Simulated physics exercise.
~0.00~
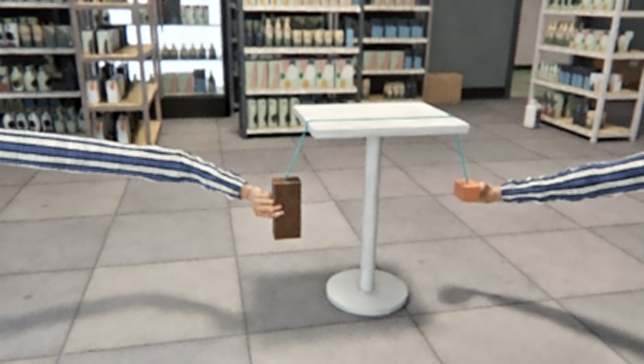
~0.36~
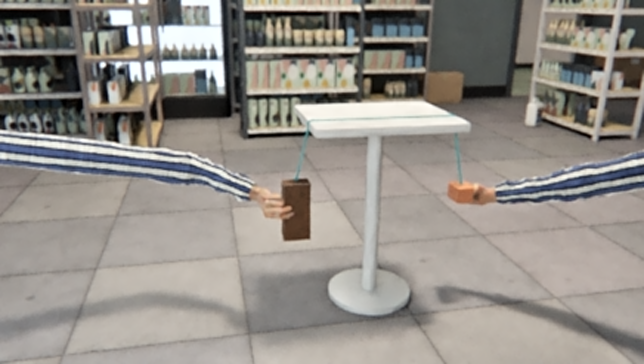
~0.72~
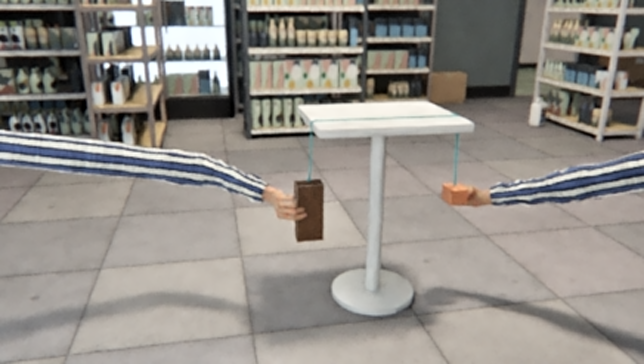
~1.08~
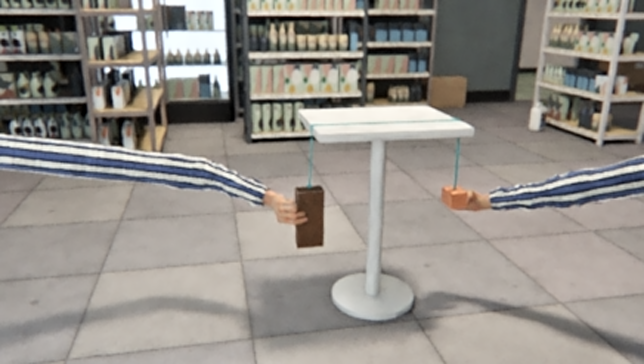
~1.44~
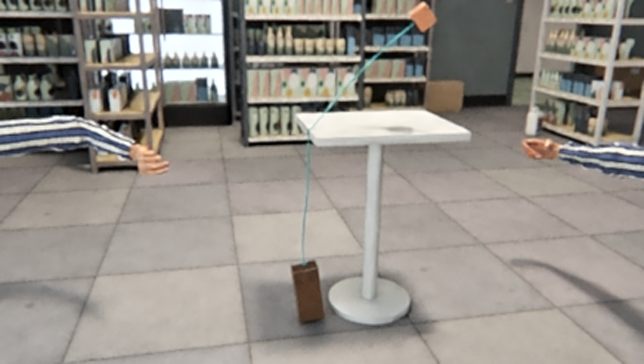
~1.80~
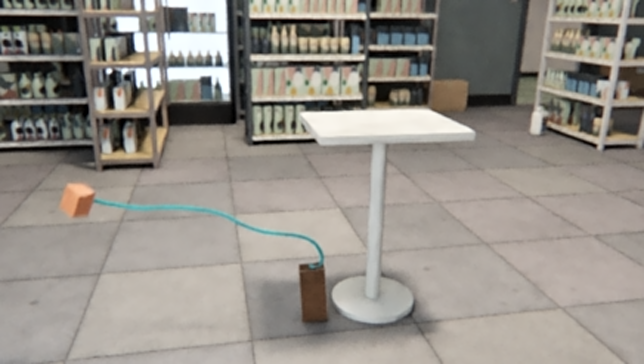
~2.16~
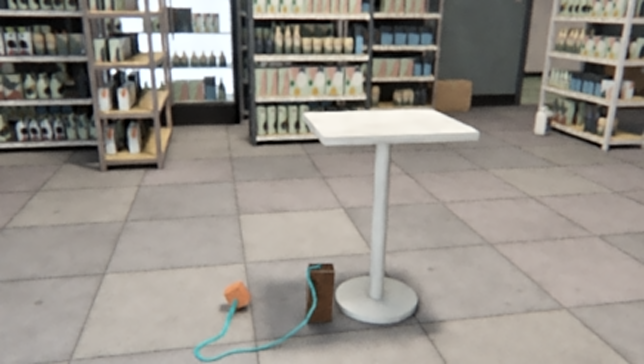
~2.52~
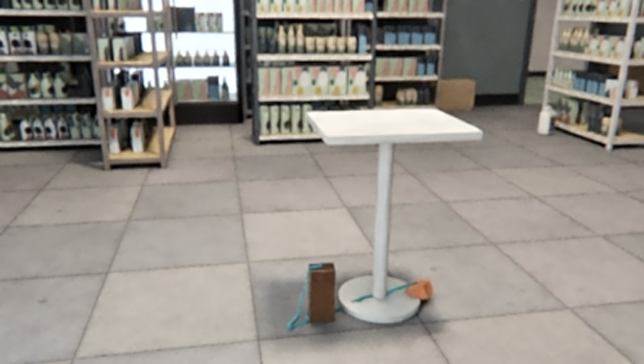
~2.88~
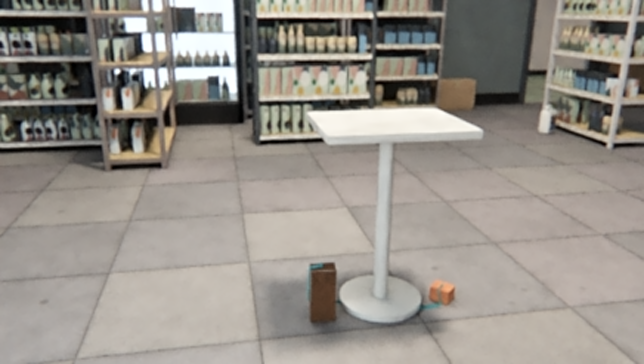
A dark brown brick and a small orange block, tied by a teal ribbon over a white table, were let go by two hands; the brick dropped, yanking the block up and over to the left, and both ended on the floor beside the table's base.
